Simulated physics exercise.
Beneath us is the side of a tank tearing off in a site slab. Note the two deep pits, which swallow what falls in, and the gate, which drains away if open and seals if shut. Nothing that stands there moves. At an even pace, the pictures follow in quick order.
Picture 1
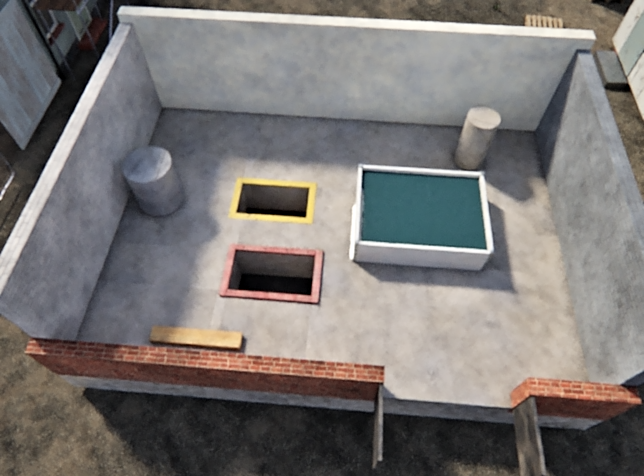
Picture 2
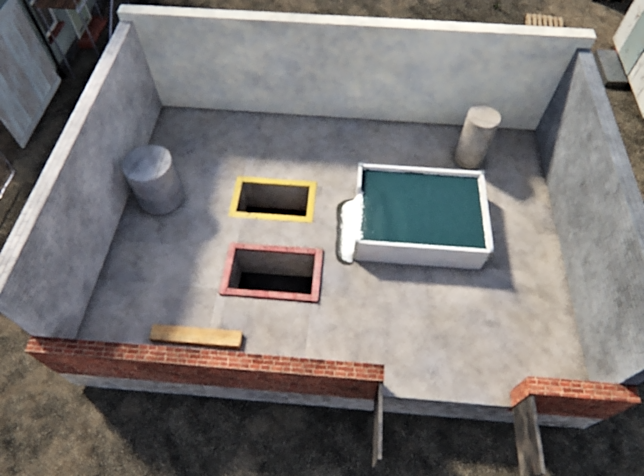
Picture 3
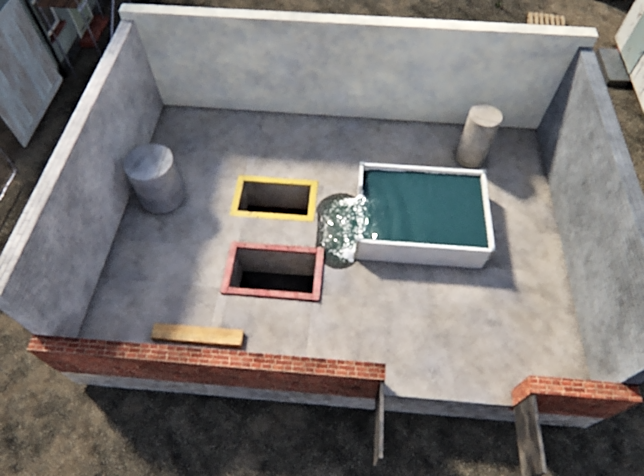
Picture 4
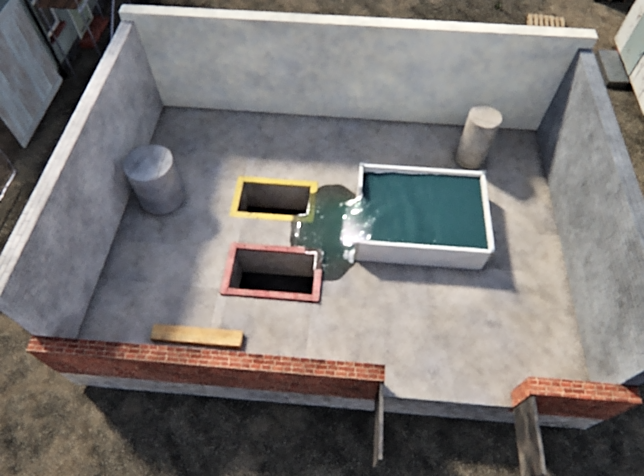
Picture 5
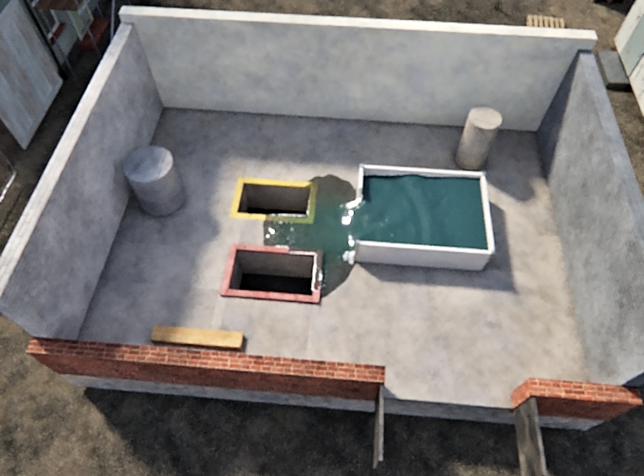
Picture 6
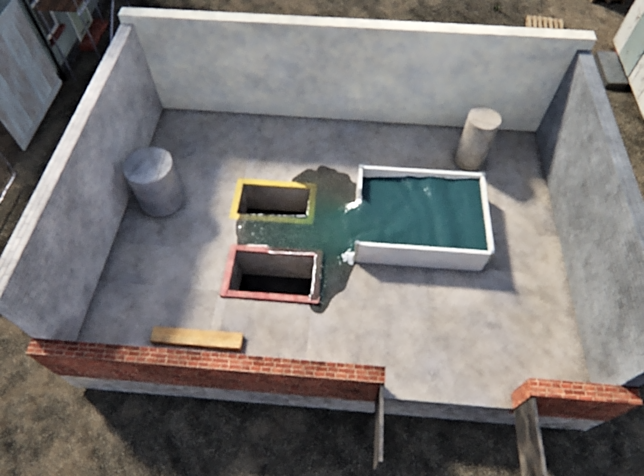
Green water sits in a white-walled tank on a grey concrete slab, seen from high above by a still camera. Two deep pits, one rimmed yellow and one red below it, lie left of the tank, with grey cylinders at both sides and low brick walls flanking a front gap. The tank's left side tears away, and water gushes out foaming, spreads steadily leftward and runs between the pits along their rims.
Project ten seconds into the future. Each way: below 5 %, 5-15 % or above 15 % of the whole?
In the end the gate stays lower than five per cent. The yellow pit goes higher than fifteen per cent. The red pit goes higher than fifteen per cent.
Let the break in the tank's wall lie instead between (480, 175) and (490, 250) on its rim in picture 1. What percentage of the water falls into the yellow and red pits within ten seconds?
The yellow pit takes 6 per cent and the red pit 0 per cent.
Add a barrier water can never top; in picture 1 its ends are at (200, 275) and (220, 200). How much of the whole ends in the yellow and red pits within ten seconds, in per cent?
The yellow pit takes 45 per cent and the red pit 20 per cent.
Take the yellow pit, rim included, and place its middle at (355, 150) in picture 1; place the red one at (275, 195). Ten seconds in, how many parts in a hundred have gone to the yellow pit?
Parts in a hundred: Yellow 6.
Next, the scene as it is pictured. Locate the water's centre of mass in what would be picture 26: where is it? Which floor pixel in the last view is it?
About (335, 233).
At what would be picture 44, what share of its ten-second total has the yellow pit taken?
Approximately 80 in a hundred, I reckon.
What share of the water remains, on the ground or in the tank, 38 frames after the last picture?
I'd estimate close to 58 per cent.
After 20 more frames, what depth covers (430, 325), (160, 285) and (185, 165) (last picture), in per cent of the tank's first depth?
In order: About 0, 2 and 4 in a hundred.
A moment on, water covers 10 % of the floor; the gate 0 %, the yellow pit 6 %, the red pit 4 %.
Next, water covers 15 % of the floor; the gate 0 %, the yellow pit 12 %, the red pit 9 %.
Then, water covers 25 % of the floor; the gate 0 %, the yellow pit 19 %, the red pit 14 %.
Later, water covers 35 % of the floor; the gate 0 %, the yellow pit 26 %, the red pit 16 %.
In the end, water covers 65 % of the floor; the gate 1 %, the yellow pit 33 %, the red pit 17 %.
